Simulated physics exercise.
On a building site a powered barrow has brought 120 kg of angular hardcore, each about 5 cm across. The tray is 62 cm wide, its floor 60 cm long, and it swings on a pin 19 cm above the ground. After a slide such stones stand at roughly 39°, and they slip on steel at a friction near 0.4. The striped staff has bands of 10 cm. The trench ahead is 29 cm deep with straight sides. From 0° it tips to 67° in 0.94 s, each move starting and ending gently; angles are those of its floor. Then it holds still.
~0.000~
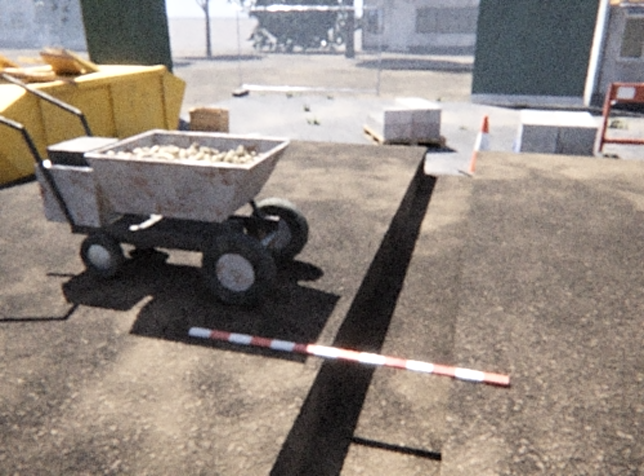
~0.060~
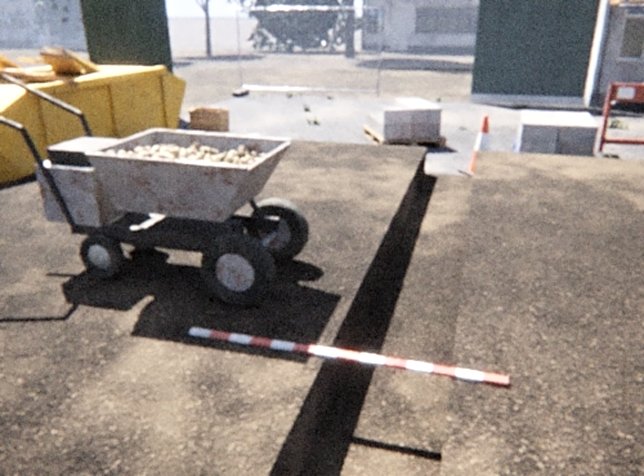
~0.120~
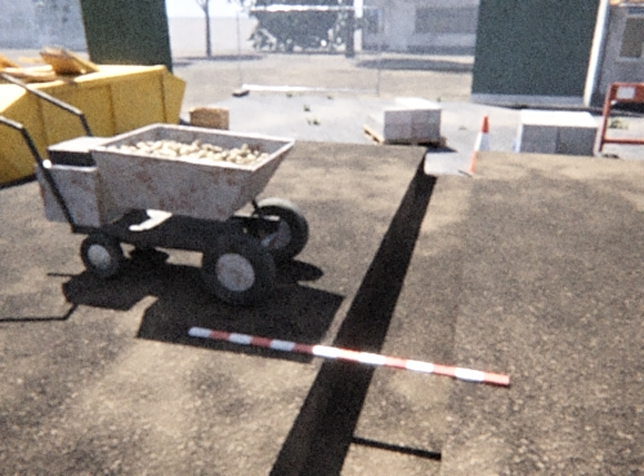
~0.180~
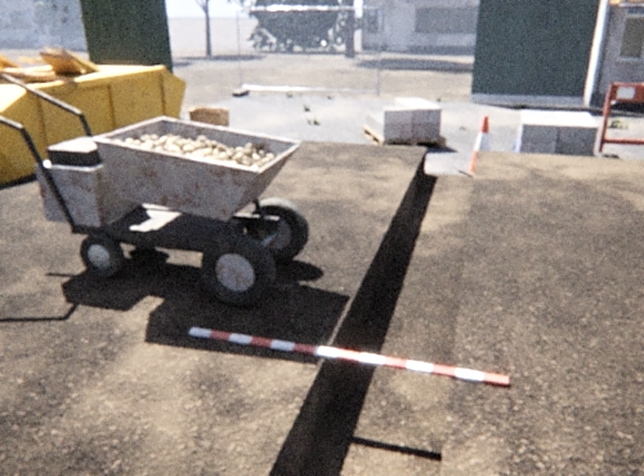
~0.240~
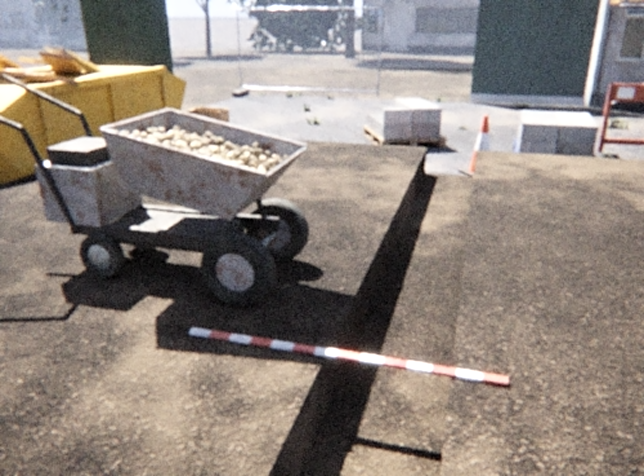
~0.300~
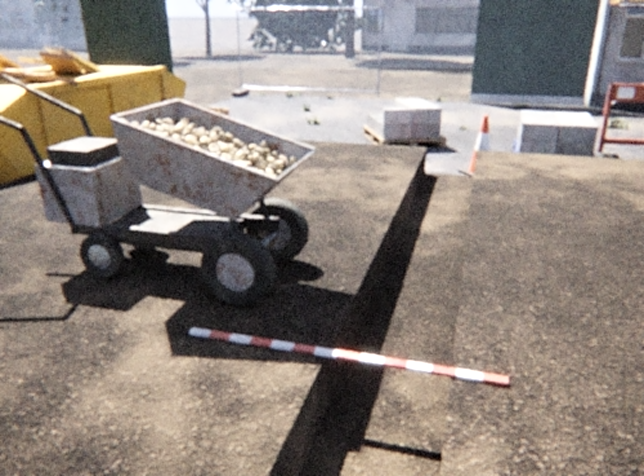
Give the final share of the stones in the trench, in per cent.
About 49 per cent.
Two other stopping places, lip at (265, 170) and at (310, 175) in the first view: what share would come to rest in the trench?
Near 50 per cent from the first place, 35 from the second.
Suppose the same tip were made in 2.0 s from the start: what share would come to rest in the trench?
In that case some 45 per cent.
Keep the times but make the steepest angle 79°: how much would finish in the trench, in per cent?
In that case some 100 per cent.
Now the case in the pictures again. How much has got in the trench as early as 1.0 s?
Some 10 per cent.
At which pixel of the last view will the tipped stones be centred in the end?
Their middle is at about (409, 342).
After 0.7 s the floor is at 56°; 100 % in the tray; the foremost stones are at (322, 211).
After 1.0 s the floor is at 67°; 88 % in the tray, 12 % in the trench; the foremost stones are at (405, 301).
After 1.4 s the floor is at 67°; 62 % in the tray, 37 % in the trench; the foremost stones are at (449, 362).
After 3.3 s the floor is at 67°; 50 % in the tray, 49 % in the trench; the foremost stones are at (457, 357).
